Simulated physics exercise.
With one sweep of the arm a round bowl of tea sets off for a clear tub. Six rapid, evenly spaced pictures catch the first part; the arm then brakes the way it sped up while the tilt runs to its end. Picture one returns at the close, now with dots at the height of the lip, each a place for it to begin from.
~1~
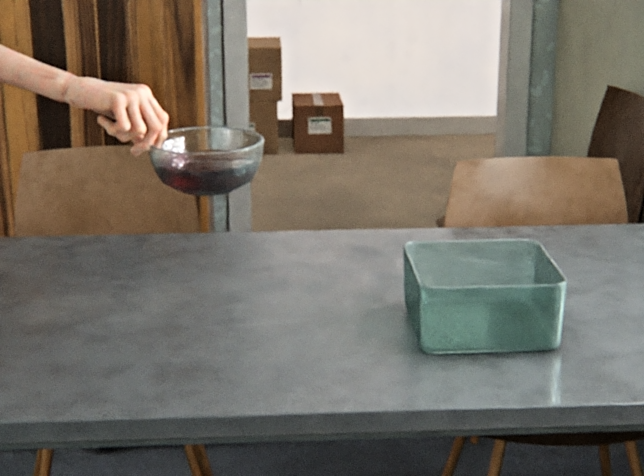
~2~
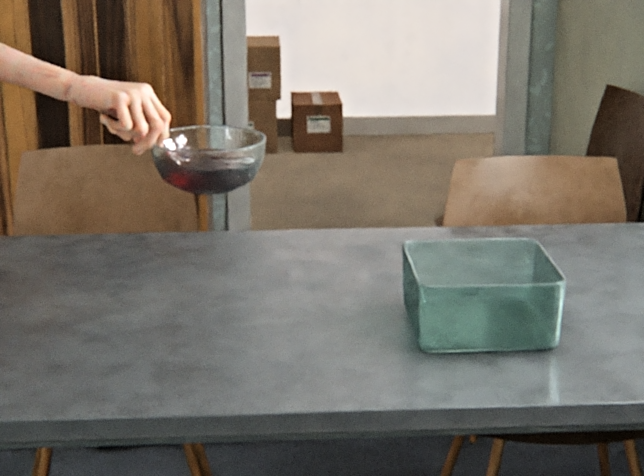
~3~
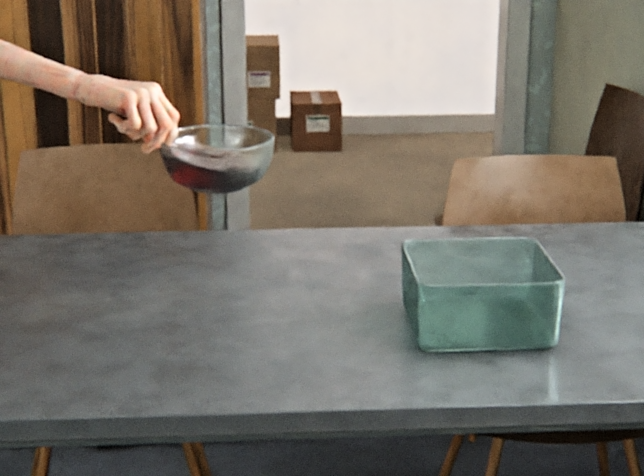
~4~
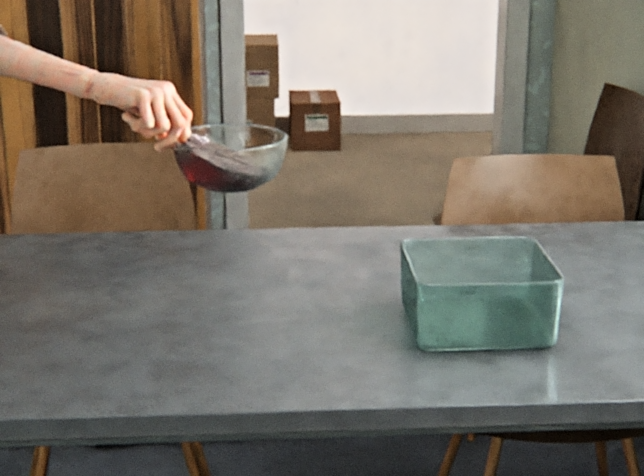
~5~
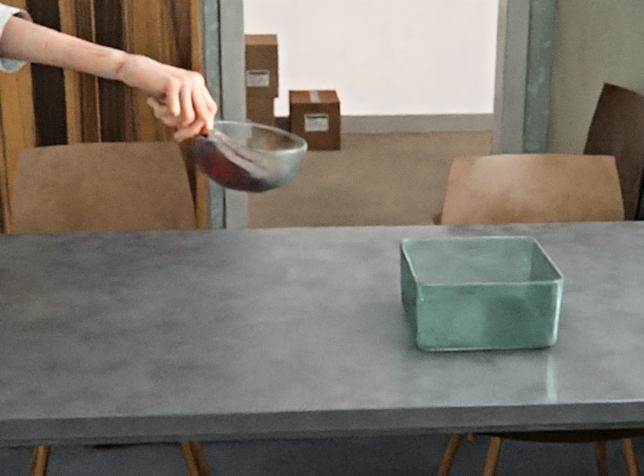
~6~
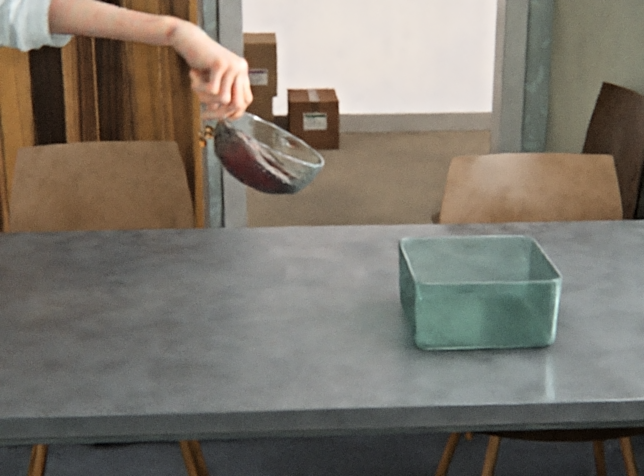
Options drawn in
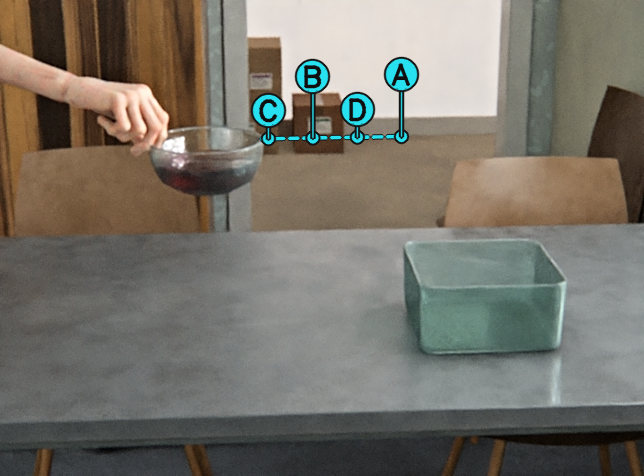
A hand moves a clear bowl of dark tea right, then tilts it toward a tub.
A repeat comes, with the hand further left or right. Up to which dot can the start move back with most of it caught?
Place B.
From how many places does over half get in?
Three.
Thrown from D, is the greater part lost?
No.
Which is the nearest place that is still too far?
C.
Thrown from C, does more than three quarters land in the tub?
No, less.
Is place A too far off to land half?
No, that is safe.
On the marked copy, A at (401, 136); B at (312, 138); C at (268, 138); D at (357, 137).
For place A, about 71 % lands in the tub, 5 % falls short and 24 % goes beside or beyond.
For place B, about 65 % lands in the tub, 24 % falls short and 10 % goes beside or beyond.
For place C, about 29 % lands in the tub, 64 % falls short and 7 % goes beside or beyond.
For place D, about 86 % lands in the tub, 12 % falls short.
